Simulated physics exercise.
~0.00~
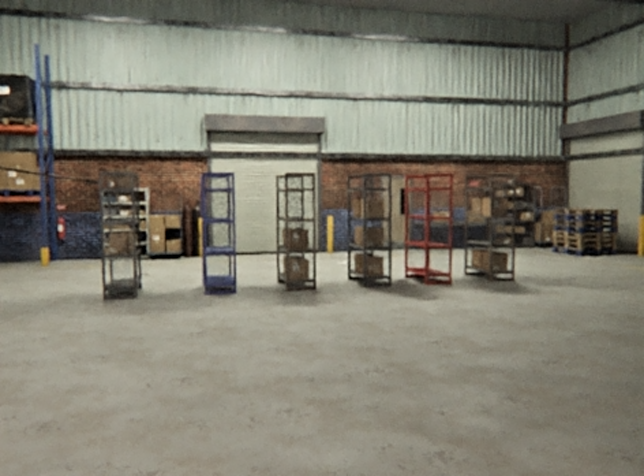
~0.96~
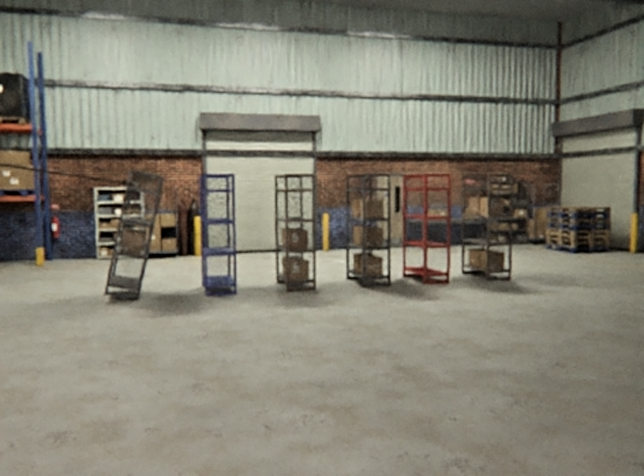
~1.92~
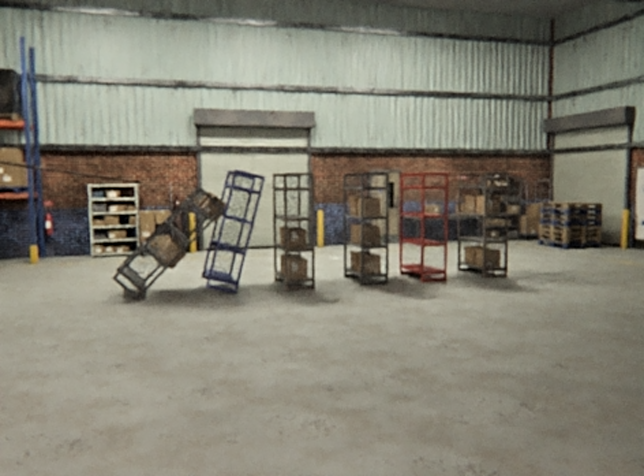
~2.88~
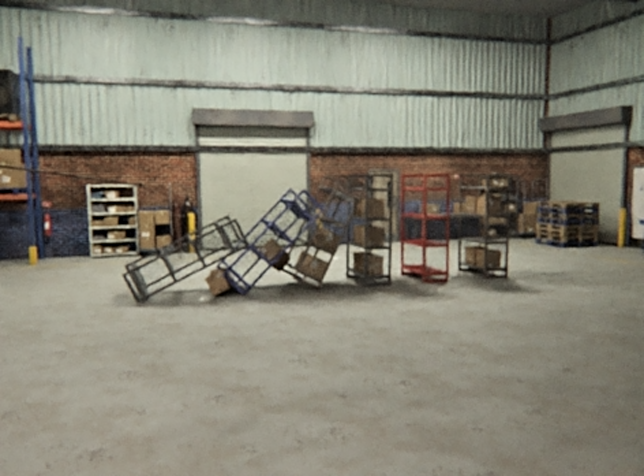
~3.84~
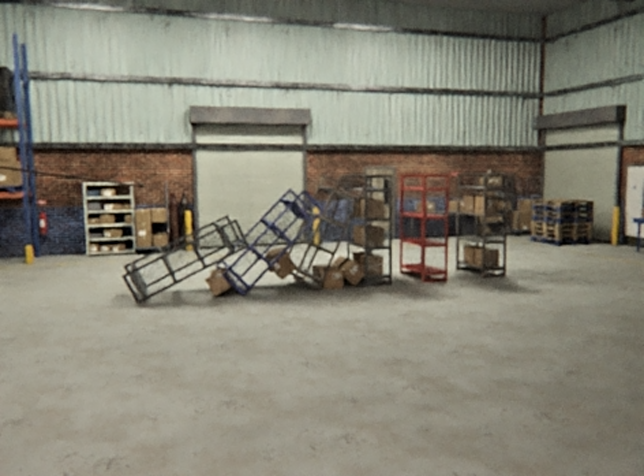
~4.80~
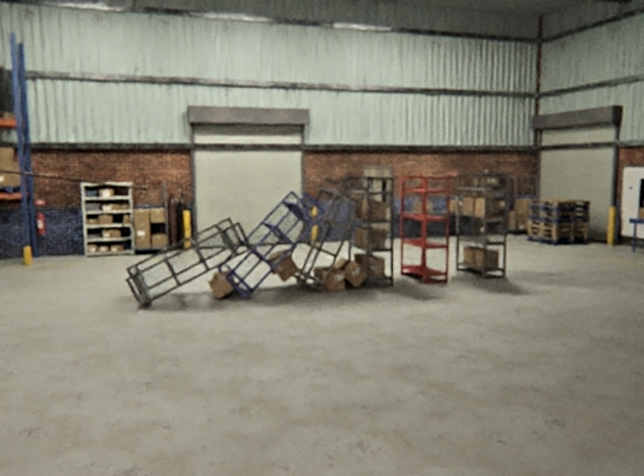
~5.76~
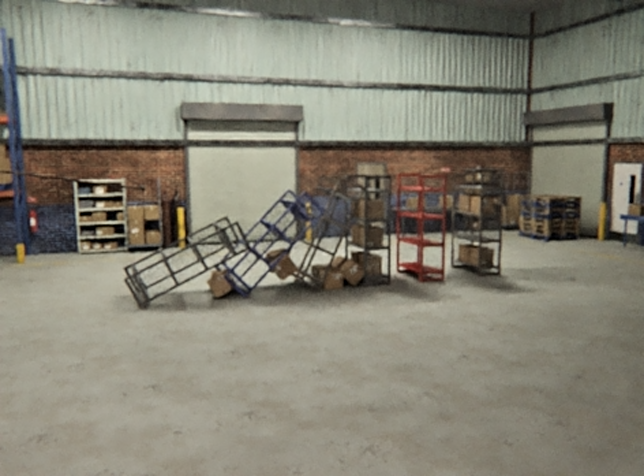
To begin with, six open metal racks, one blue and one red among them, stand in a row across a warehouse floor, some holding brown cartons. The dark rack at the left end tips to the right and leans into the blue one, which starts to tilt as well. The blue rack then topples against the third, and cartons slide out onto the floor as that one leans over too. The fourth rack stays upright, and the motion stops there. At the end, three racks lie slanted against one another among spilt cartons, while the other three, including the red one, still stand.
